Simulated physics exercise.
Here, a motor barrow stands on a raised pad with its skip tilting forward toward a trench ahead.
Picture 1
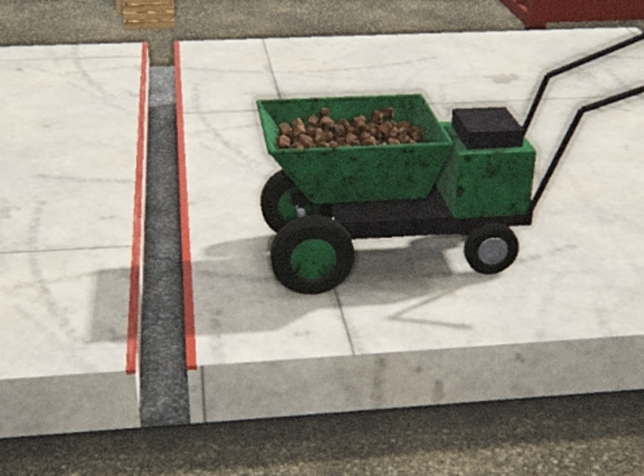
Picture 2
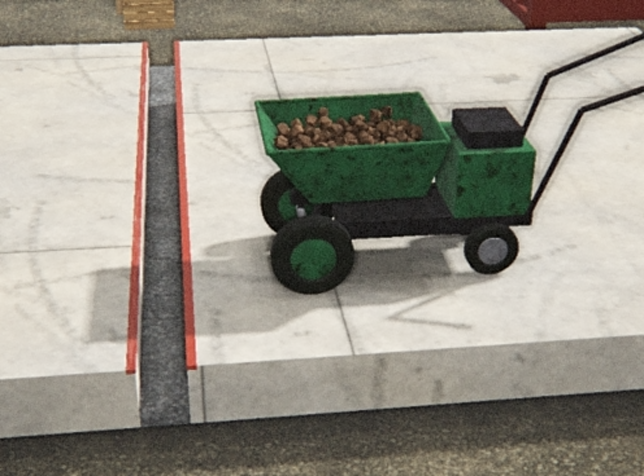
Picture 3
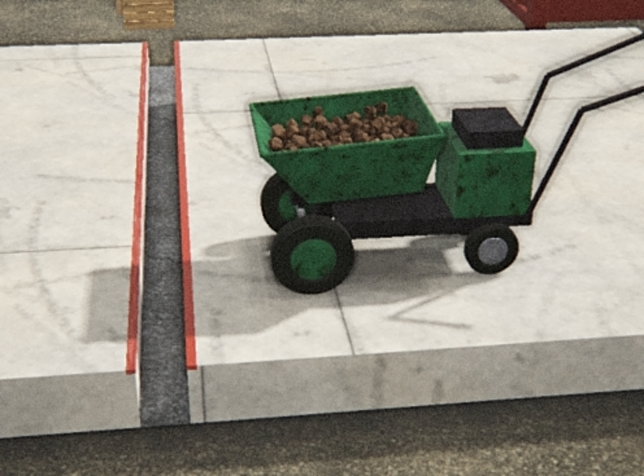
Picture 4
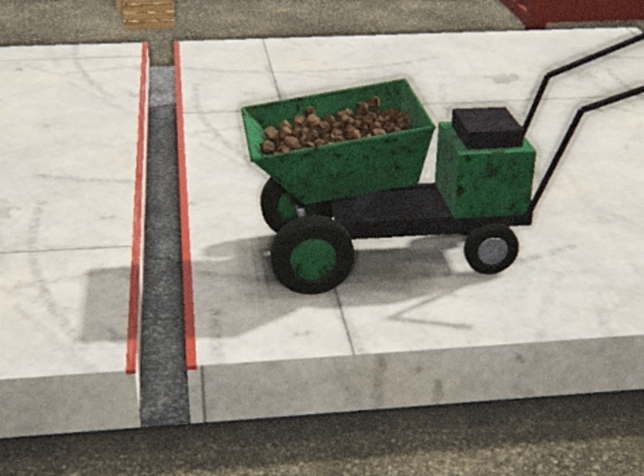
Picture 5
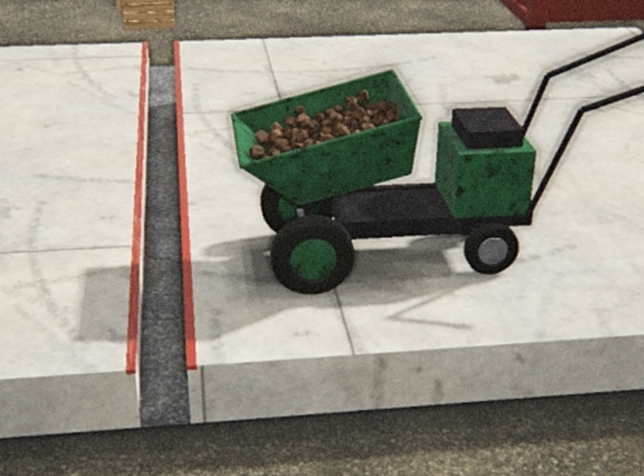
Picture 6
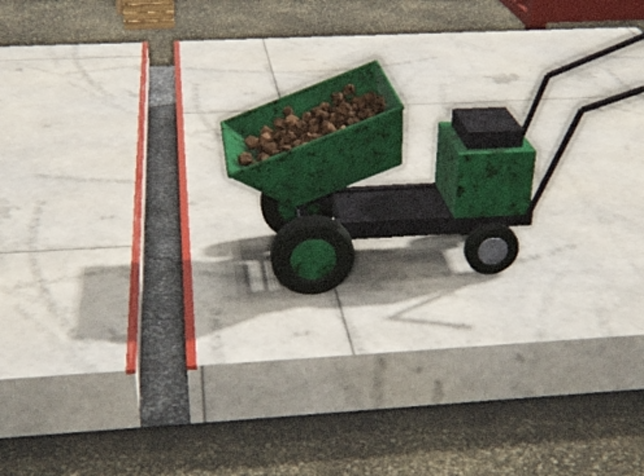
The clip opens on a green motor barrow standing on a pale raised pad, its level skip loaded with brown clods, facing a narrow red-edged trench to the left. The skip begins to tilt forward slightly, then its rear rises steadily and its front lip lowers leftward, while the wheels stay put and the clods remain inside.
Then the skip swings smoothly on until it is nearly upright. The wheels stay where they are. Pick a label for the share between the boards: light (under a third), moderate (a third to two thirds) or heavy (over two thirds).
Heavy - over two thirds.
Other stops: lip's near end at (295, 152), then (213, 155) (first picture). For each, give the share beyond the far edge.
That would be roughly 0 in a hundred and then roughly 80 in a hundred.
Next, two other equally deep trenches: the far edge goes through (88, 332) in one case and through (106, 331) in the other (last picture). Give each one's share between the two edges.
Roughly 100 per cent, then roughly 100 per cent.
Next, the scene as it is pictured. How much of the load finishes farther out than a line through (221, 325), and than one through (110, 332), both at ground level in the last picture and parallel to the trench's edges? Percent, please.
The first comes to 100 %, the second to 10 %.
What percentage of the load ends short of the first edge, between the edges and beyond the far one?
I'd estimate short near 0, between near 80 and beyond near 15 per cent.
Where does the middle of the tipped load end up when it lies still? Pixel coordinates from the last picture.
Centre at rest, last view: Approx. (159, 282).
Soon, skip tipped steeply; all in the skip.
A while on, skip tipped right over; most in the skip; about a quarter in or heaped over the trench; a stray few beyond it; a stray few falling.
Towards the end, skip tipped right over; a small part in the skip; a stray few short of the trench; most in or heaped over the trench; a small part beyond it.
Finally, skip tipped right over; a stray few in the skip; a stray few short of the trench; most in or heaped over the trench; a small part beyond it.
